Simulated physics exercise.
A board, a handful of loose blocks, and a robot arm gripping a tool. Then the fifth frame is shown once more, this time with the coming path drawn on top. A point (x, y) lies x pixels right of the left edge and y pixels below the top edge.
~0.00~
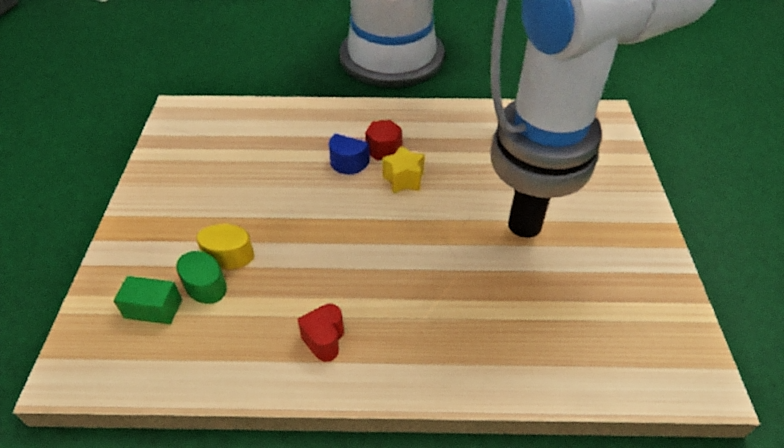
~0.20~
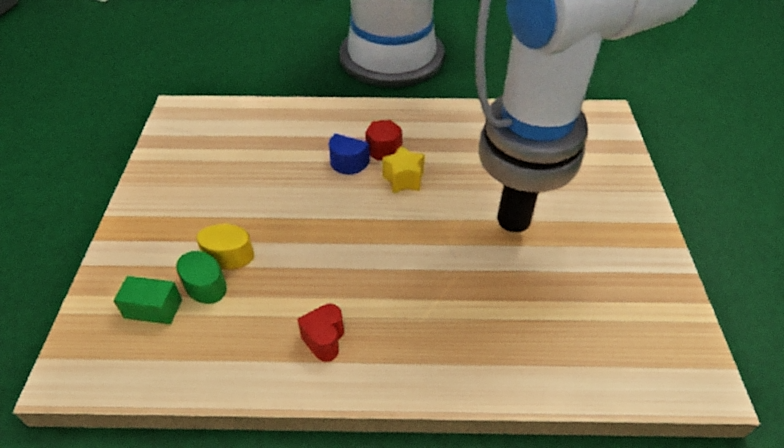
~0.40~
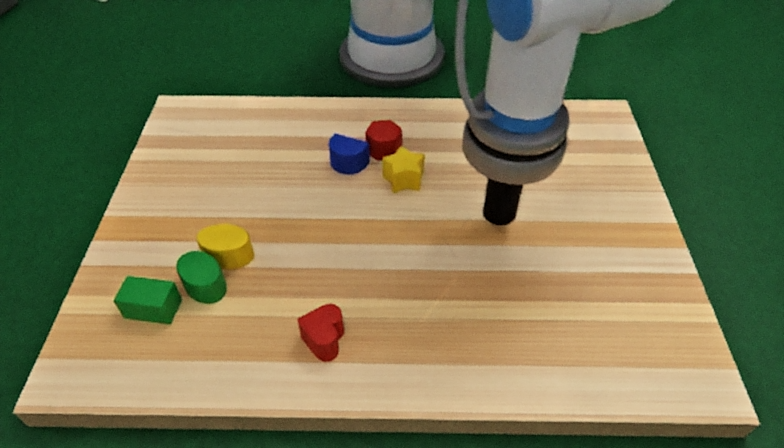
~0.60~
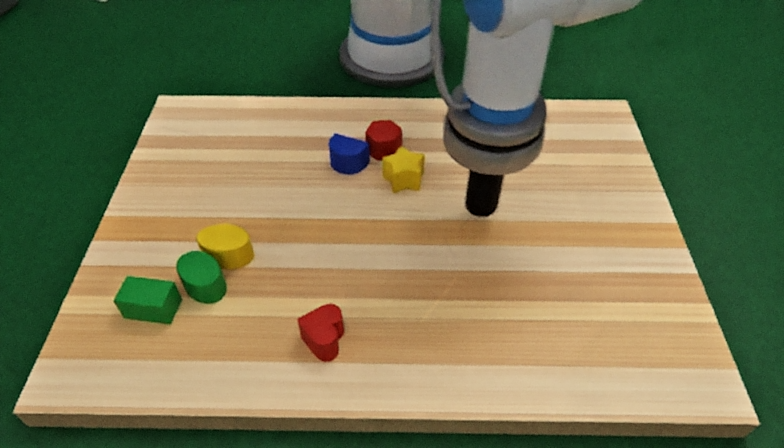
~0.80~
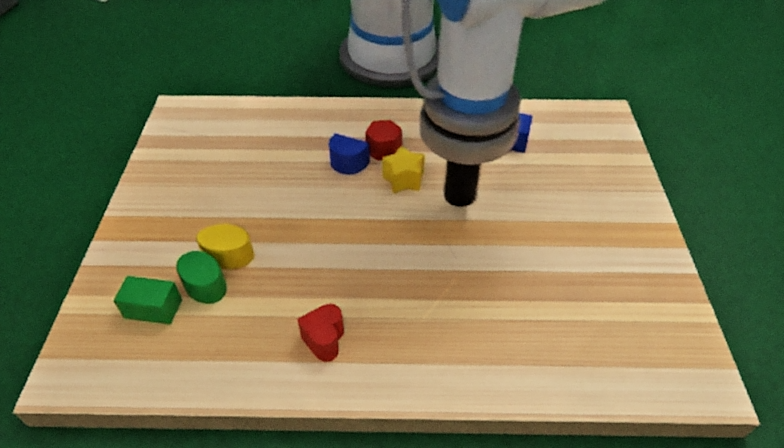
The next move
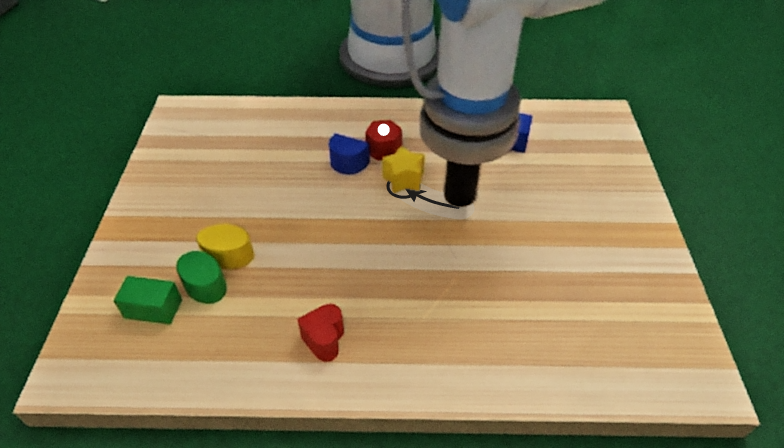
On a striped wooden board over a green surface, a robot arm holding a dark cylindrical tool moves left and slightly away from the viewer, nearing the yellow star-shaped block and revealing a blue block behind it, while the blocks stay still.
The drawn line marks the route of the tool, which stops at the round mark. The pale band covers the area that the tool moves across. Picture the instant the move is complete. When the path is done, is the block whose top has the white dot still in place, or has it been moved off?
It gets moved.
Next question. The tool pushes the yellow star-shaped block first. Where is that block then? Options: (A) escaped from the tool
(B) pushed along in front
Option B.
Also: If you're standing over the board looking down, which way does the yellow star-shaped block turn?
It turns clockwise.
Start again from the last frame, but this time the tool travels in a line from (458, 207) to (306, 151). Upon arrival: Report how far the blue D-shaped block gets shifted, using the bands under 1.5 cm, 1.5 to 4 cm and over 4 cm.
Net shift: Above 4 cm.
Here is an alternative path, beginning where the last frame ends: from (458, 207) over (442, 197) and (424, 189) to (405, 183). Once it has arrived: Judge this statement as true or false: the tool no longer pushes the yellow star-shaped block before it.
That is false.
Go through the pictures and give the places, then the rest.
The first frame shows lower end of the tool at (525, 225), tops of blocks, blue D-shaped block at (347, 144), red hexagonal block at (384, 130), yellow star-shaped block at (405, 160).
The second frame shows tool at (514, 220), blocks as before.
The third frame shows tool at (499, 214), blocks as before.
The fourth frame shows tool at (481, 205), blocks as before.
The fifth frame shows tool at (460, 196), blue D-shaped block at (347, 144), red hexagonal block at (384, 130), yellow star-shaped block at (405, 160).
The drawn path runs from (458, 207) through (438, 203) and (419, 196) to (403, 186); the dot is on the red hexagonal block.
What follows on the original path. Halfway along, tool at (428, 188); nothing pushed yet.
At the end, tool at (404, 175); blue D-shaped block not moved; red hexagonal block at (380, 123), turned 15° anticlockwise; yellow star-shaped block at (389, 143), turned 25° clockwise.
